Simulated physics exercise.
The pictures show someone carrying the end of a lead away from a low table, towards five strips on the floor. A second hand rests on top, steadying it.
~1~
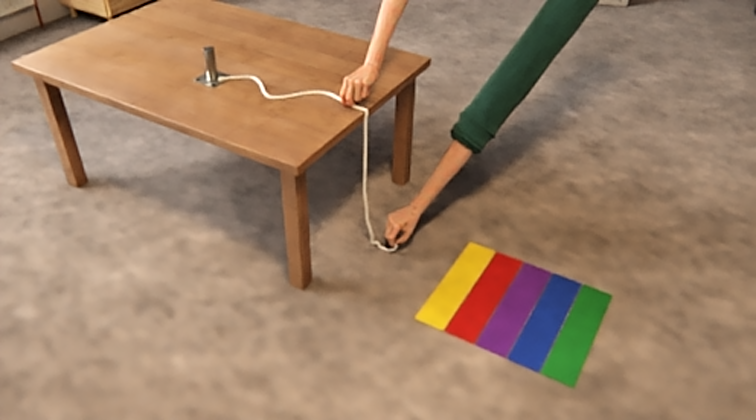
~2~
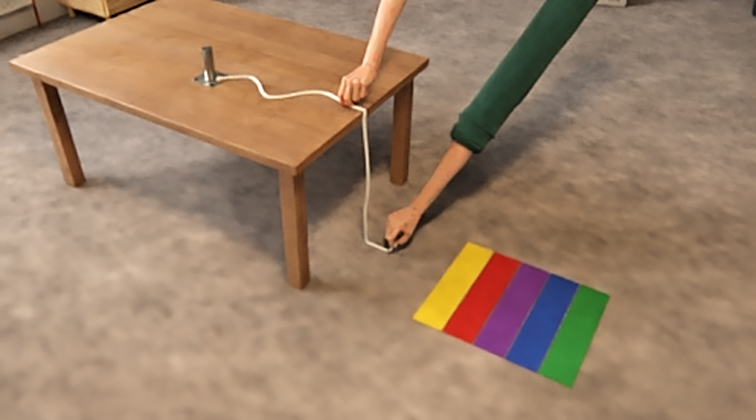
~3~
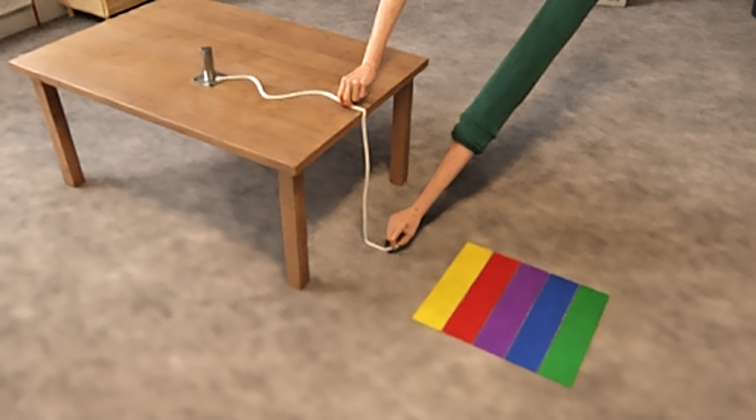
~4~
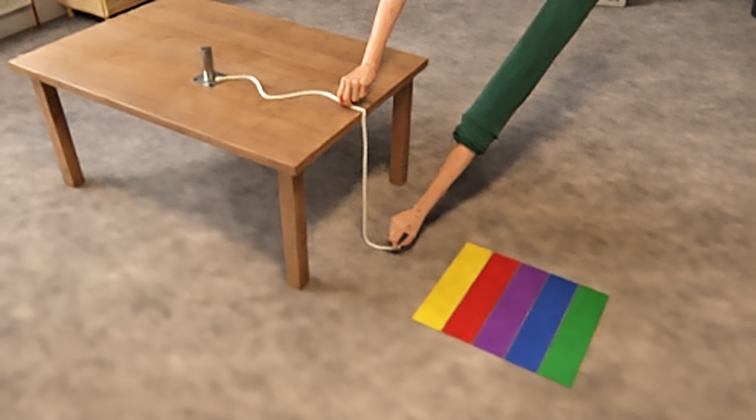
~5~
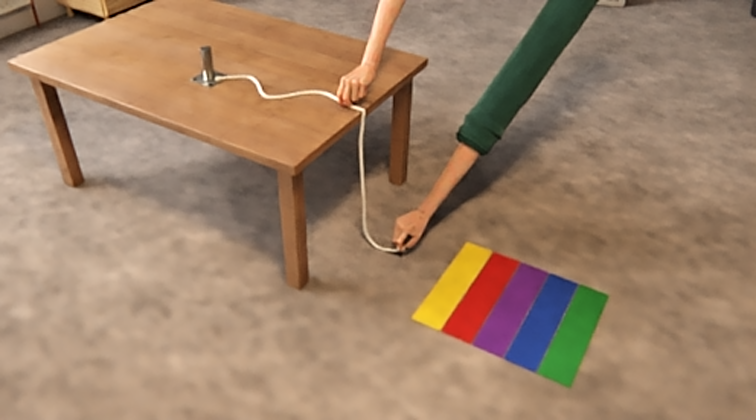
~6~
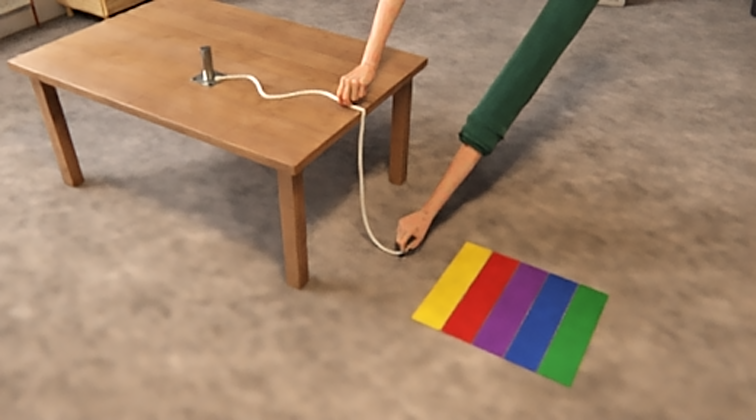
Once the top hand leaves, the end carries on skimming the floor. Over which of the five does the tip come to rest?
Over the purple one.
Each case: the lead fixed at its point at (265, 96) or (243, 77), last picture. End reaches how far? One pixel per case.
First try near (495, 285), second near (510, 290).
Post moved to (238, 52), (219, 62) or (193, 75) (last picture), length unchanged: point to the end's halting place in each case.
Per try, approx.: (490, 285); (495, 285); (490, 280).
Soon after, end near (466, 273); over yellow.
After that, end near (498, 286); over red.
At the stop, end near (516, 293); over purple. It gets as far as the purple strip.
